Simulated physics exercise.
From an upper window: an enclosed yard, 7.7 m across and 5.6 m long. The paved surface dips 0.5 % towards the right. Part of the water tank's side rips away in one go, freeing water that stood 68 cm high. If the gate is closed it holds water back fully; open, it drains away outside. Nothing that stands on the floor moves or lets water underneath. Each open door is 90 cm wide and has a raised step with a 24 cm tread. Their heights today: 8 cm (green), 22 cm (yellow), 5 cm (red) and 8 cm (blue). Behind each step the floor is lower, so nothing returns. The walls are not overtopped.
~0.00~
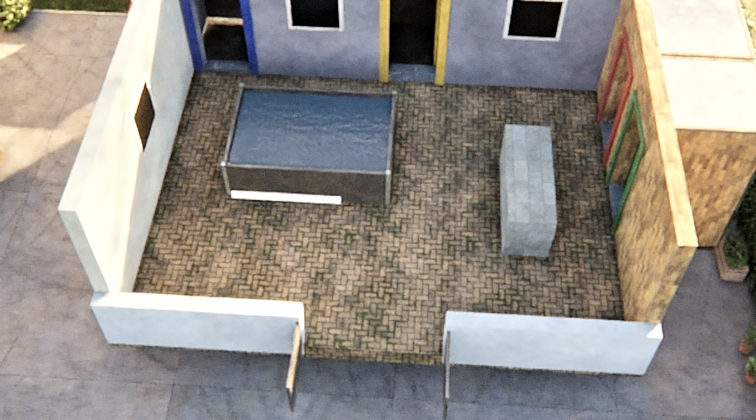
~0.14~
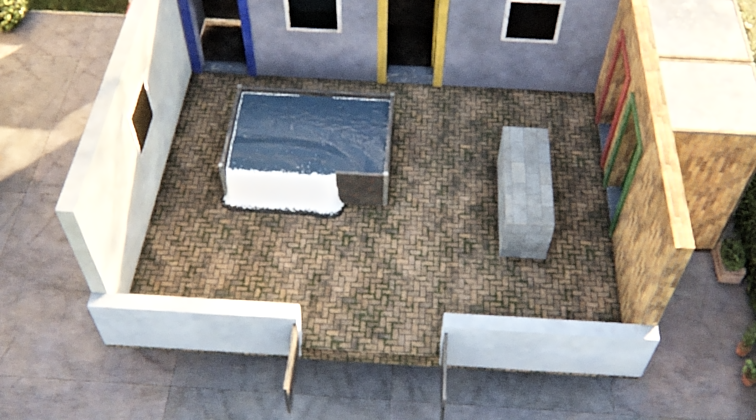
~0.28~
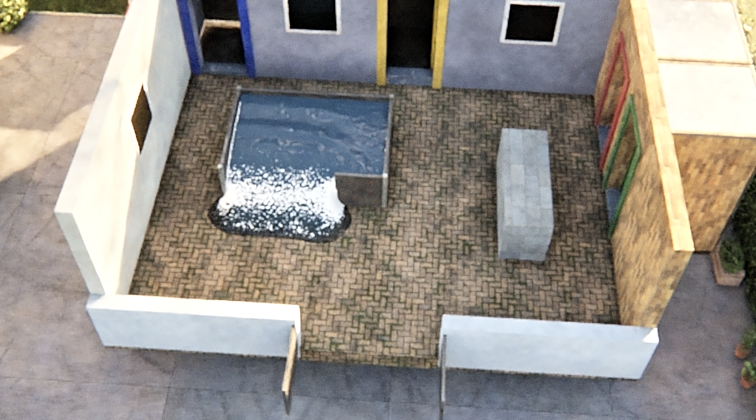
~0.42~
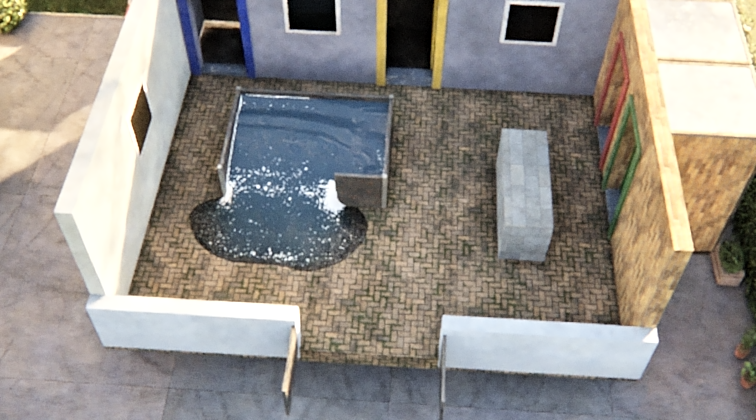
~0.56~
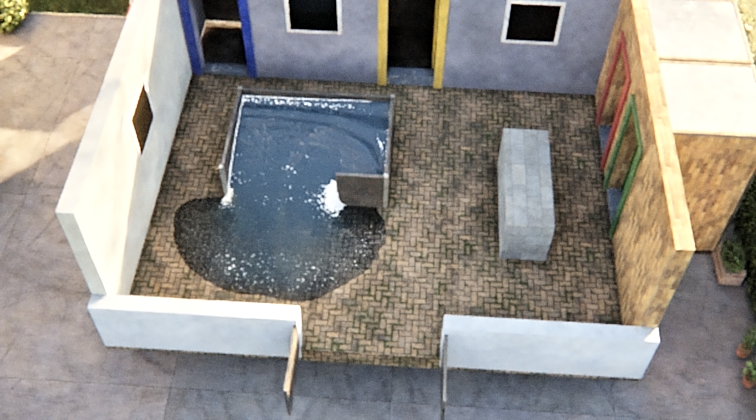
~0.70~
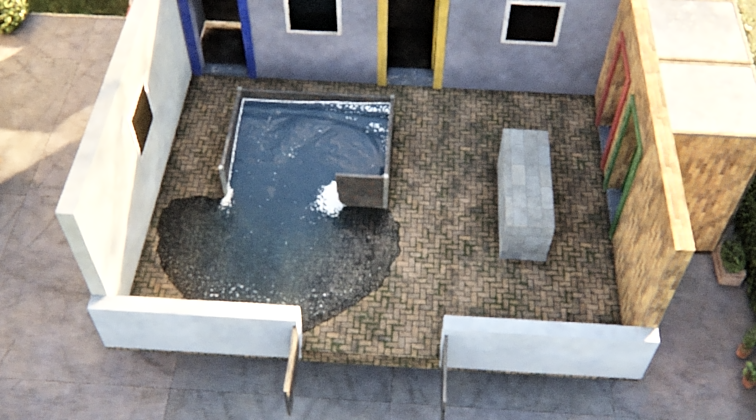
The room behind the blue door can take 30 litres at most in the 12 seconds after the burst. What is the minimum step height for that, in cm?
Some 17 cm above the ground.
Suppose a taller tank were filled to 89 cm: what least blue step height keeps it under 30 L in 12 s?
Some 25 cm.
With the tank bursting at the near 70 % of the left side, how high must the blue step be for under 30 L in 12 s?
About 26 cm.
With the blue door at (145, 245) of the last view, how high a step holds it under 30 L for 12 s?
Roughly 17 cm.
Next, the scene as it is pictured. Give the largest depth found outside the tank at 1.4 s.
Roughly 45 cm.
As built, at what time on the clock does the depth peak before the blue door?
At about 5.0 s.
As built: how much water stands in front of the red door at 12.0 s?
About 11.0 cm.
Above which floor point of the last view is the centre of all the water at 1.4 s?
Near (292, 205).
After 1.4 s water covers 30 % of the floor, deepest (45 cm) near (240, 321); it has not reached the blue door.
After 3.0 s water covers 30 % of the floor, deepest (35 cm) near (250, 332); it has not reached the blue door.
After 12.0 s water covers 95 % of the floor, deepest (12 cm) near (535, 163); 6 cm at the blue door, 195 litres in over its 8 cm step.
At the blue door as built, the water arrived by 4.0 s and peaked near 21 cm at 5.2 s.
Run again over the same 12 s with other heights there, 49 litres in over 15 cm, 10 litres over 20.5 cm. The limit of 30 litres is kept from about 17 cm up.
